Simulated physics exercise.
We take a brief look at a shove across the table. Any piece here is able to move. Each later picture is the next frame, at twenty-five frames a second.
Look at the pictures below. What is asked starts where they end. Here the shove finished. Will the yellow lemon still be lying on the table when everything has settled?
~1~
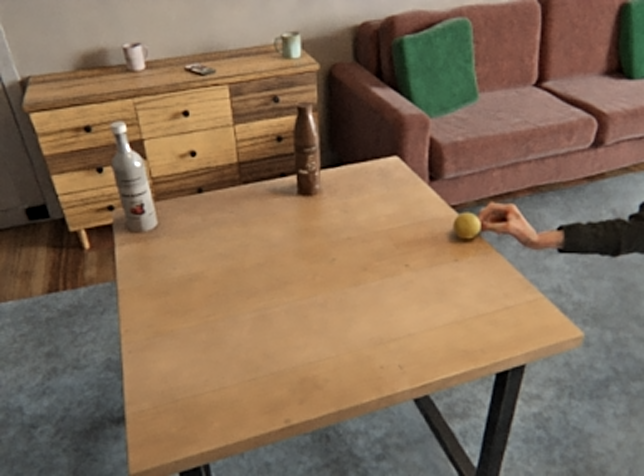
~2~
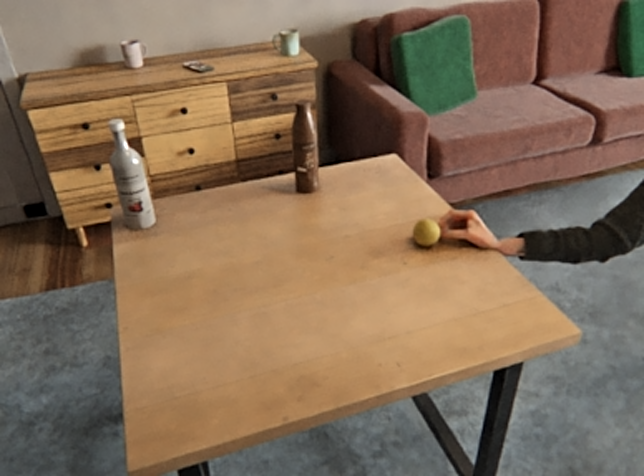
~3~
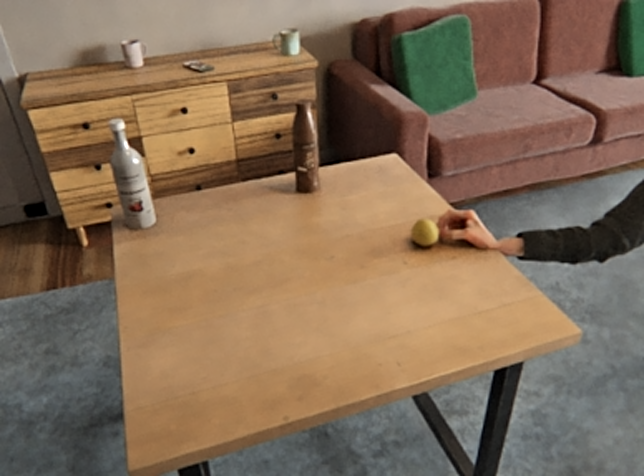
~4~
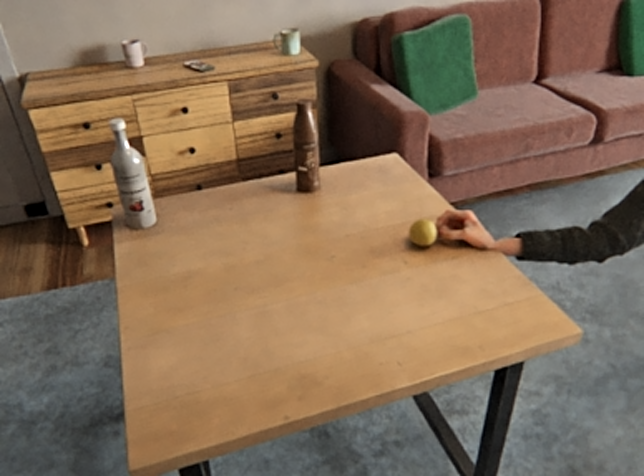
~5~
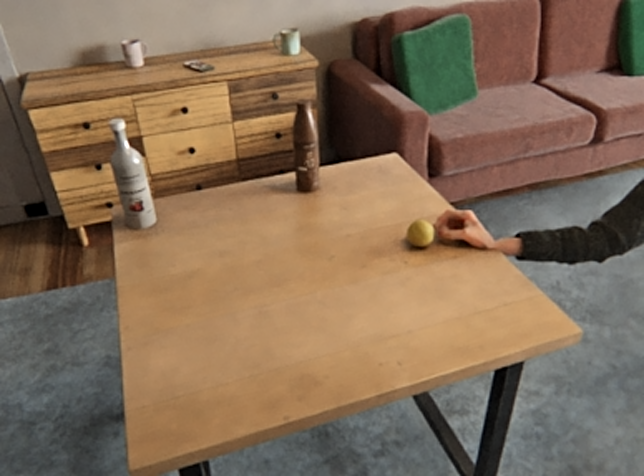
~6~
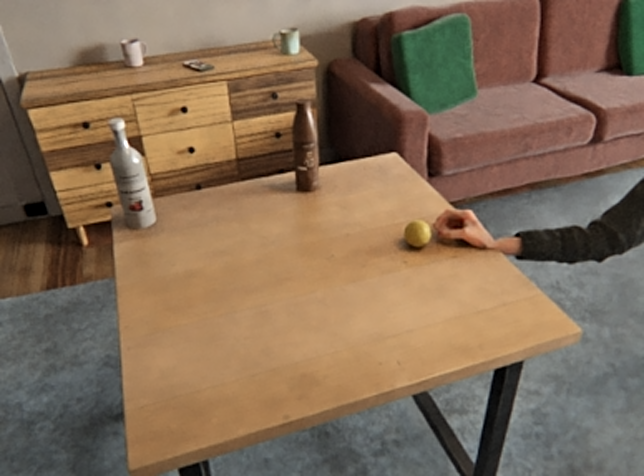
Yes, it remains on the tabletop.
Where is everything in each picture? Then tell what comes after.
Under the hand; yellow lemon (467, 226), in the first frame.
Under the hand; yellow lemon (426, 233), in the second frame.
Under the hand; yellow lemon (425, 233), in the third frame.
Yellow lemon (423, 233), in the fourth frame.
Yellow lemon (420, 234), in the fifth frame.
Yellow lemon (417, 234), in the sixth frame.
Then, 0.20 s after the last picture, yellow lemon rolled about its own width near (405, 237).
Then, 0.50 s after the last picture, yellow lemon rolled about its own width near (389, 240).
Then, 0.80 s after the last picture, yellow lemon rolled well along near (377, 243).
Then, 1.20 s after the last picture, yellow lemon rolled well along near (366, 246).
At rest, moved from the start, yellow lemon. Seen from the same camera at the end, yellow lemon near (362, 247).
